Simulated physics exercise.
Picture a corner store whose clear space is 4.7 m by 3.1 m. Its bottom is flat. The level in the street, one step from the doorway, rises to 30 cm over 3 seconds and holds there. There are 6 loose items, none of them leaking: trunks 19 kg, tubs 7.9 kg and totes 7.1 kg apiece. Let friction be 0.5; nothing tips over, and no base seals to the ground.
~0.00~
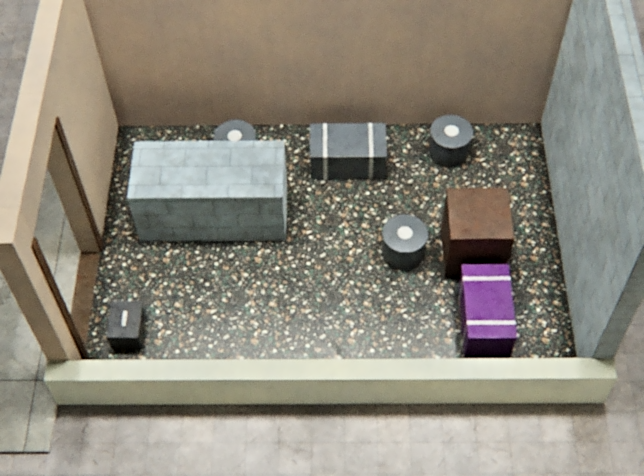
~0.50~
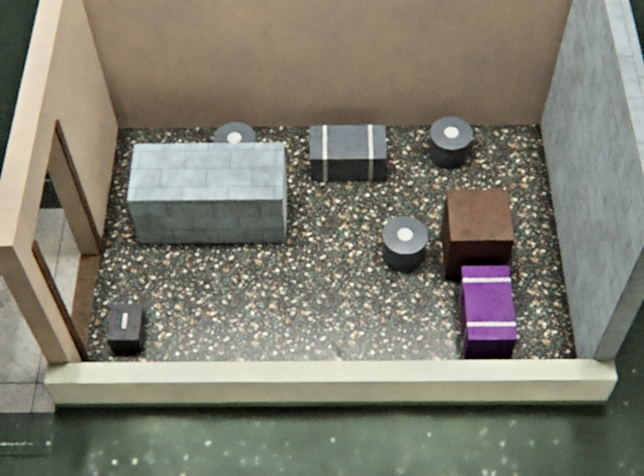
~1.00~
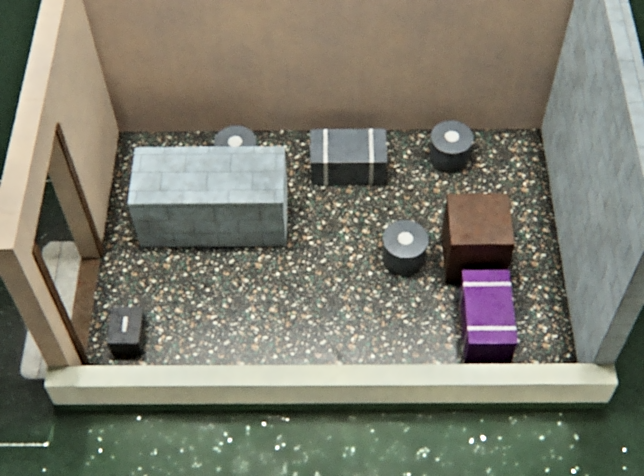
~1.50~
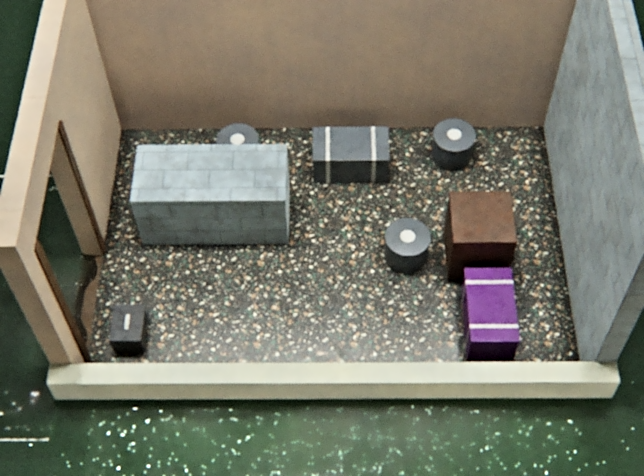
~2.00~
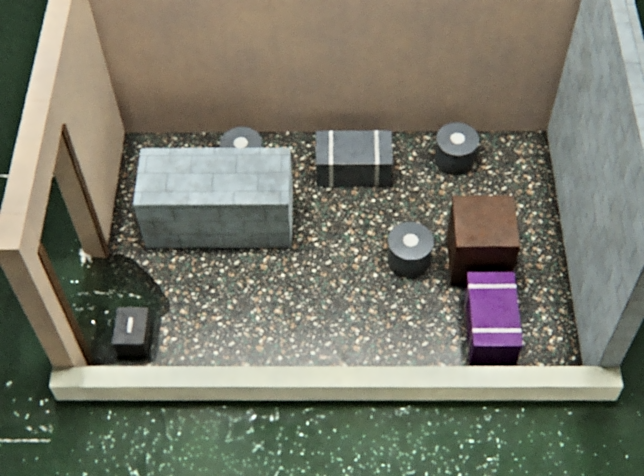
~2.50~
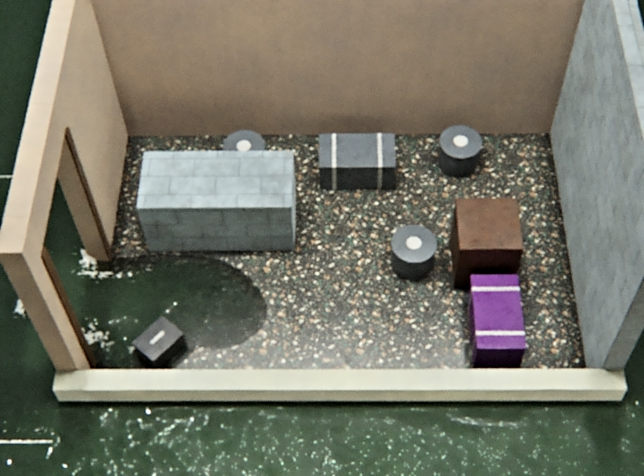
In a small open-topped room, water enters through the left doorway and shifts a dark box.
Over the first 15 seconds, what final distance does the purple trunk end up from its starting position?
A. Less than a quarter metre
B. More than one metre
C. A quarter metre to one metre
B.
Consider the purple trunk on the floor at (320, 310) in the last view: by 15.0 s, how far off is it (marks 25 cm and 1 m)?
Short answer, it is taken a long way.
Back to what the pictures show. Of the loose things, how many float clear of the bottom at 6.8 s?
The number is 4.
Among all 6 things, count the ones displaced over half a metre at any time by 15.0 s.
My count gives 6.
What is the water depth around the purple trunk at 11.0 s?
I'd put it at about 15 cm.
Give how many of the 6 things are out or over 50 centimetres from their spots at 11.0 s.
I count 6.
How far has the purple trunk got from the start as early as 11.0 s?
I'd put it at around 200 cm.
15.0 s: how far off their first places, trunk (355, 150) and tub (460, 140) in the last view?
60 cm and 150 cm respectively.
After 3.5 s the purple trunk is near (498, 311), 0.0 m from its start, aground; 0 afloat.
After 6.8 s the purple trunk is near (523, 159), 1.8 m from its start, afloat; 4 afloat.
After 11.0 s the purple trunk is near (337, 177), 2.1 m from its start, afloat; 6 afloat.
After 15.0 s the purple trunk is near (356, 152), 2.2 m from its start, afloat; 6 afloat.
